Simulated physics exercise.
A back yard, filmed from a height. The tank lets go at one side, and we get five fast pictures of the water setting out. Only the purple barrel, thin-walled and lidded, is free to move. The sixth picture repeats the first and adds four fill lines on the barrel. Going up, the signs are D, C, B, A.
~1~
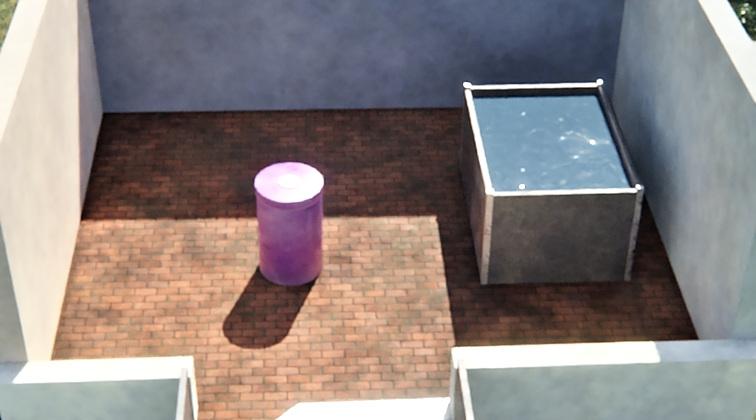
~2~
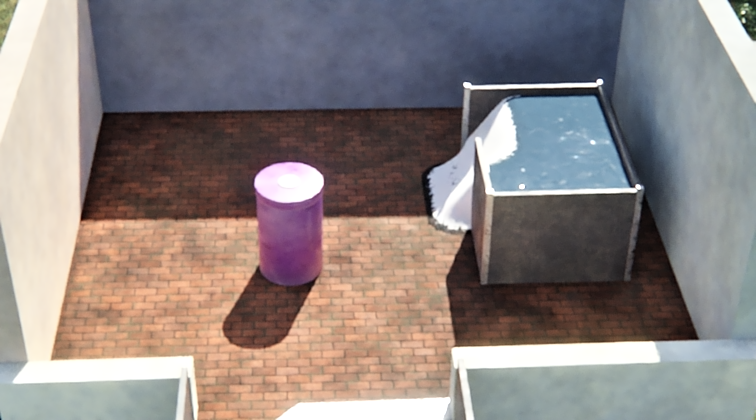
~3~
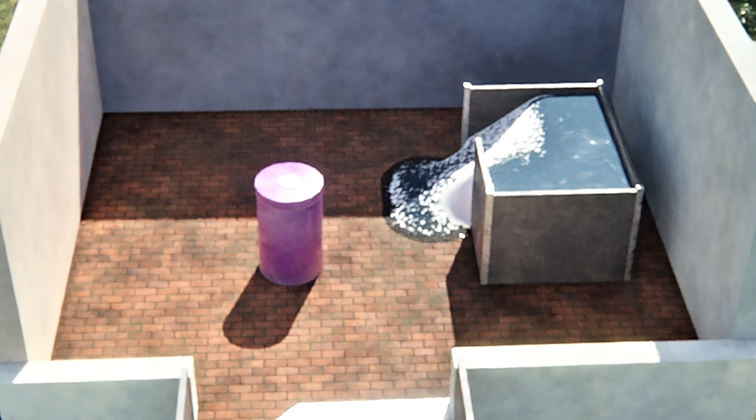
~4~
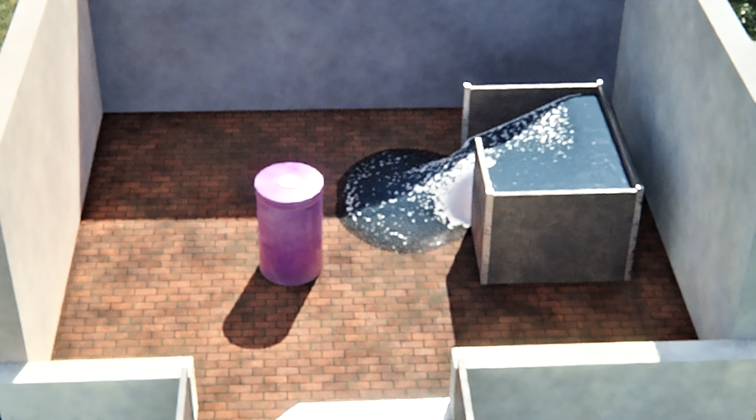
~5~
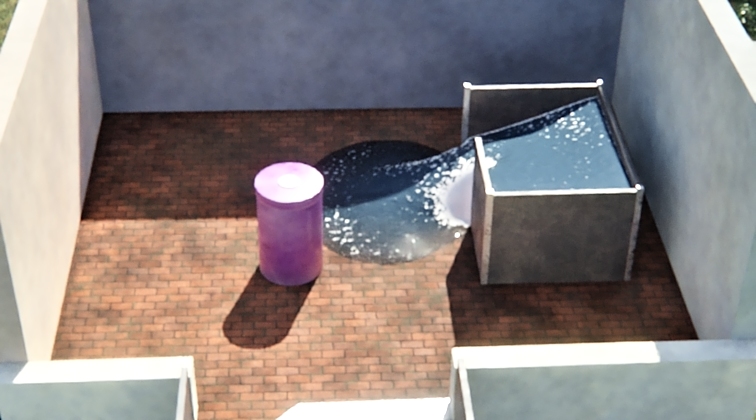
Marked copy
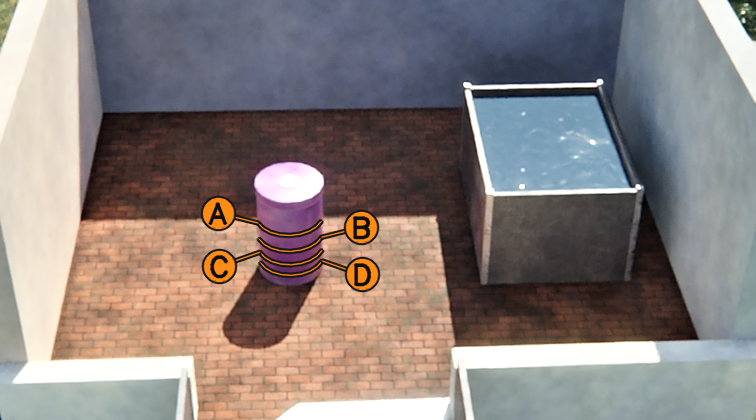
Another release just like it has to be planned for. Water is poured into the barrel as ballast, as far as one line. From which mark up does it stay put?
C.
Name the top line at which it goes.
Line D.
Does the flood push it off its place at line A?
No, that is safe.
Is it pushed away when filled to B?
No, not at all.
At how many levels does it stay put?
Three of them.
On the marked copy, A at (289, 235); B at (290, 251); C at (290, 264); D at (291, 275); from the bottom up D, C, B, A.
Choosing A, it does not move.
Choosing B, it does not move.
Choosing C, it does not move.
Choosing D, it is pushed about its own width away.
